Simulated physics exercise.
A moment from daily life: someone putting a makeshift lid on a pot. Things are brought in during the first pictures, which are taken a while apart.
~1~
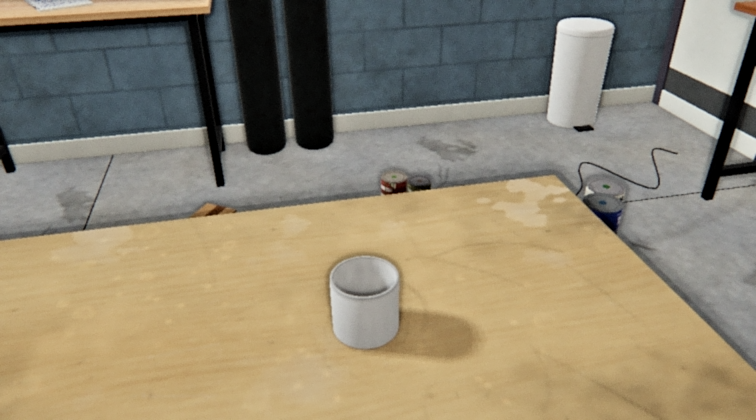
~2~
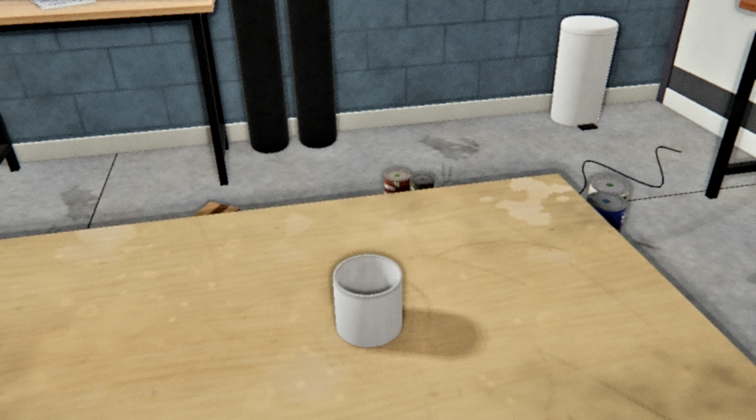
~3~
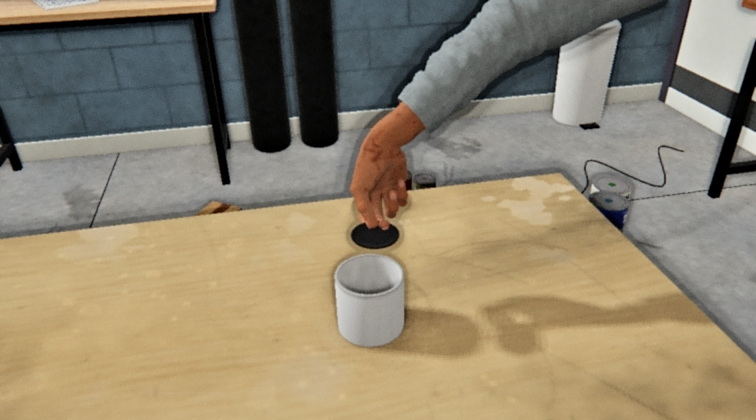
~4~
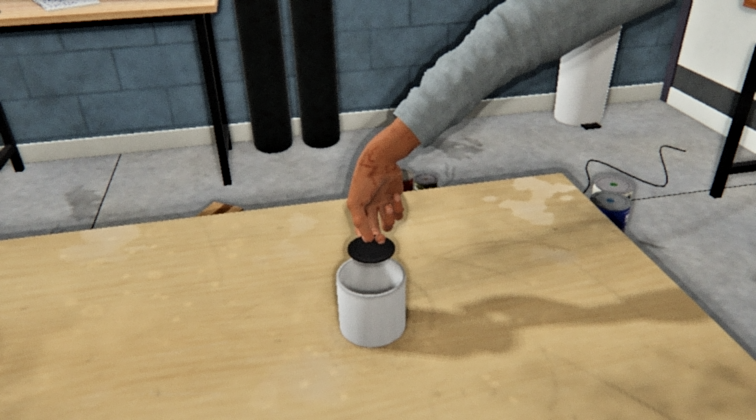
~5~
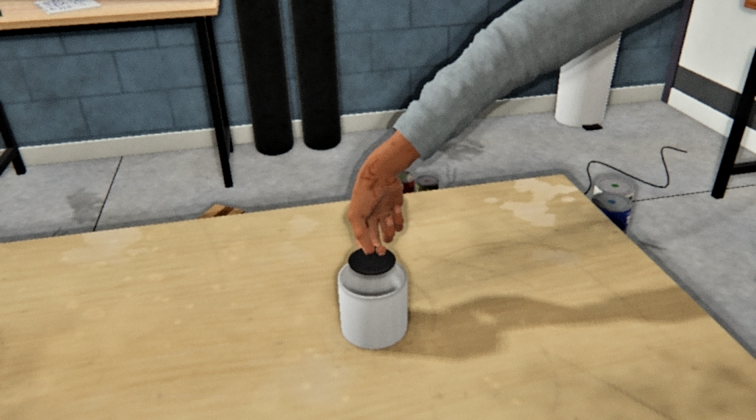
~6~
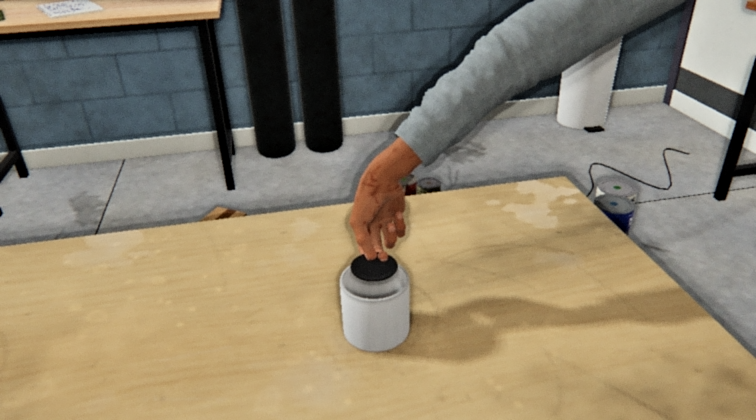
A black disc, held in the fingertips of a hand reaching in from the upper right, came down onto the white mug on the wooden table, and the hand kept hold of it.
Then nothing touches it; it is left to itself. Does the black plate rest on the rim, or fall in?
Once let go, the black plate ends up within.
Then, 0.20 s after the last picture, black plate down below near (376, 326).
At rest, the black plate drops inside, near (376, 326).
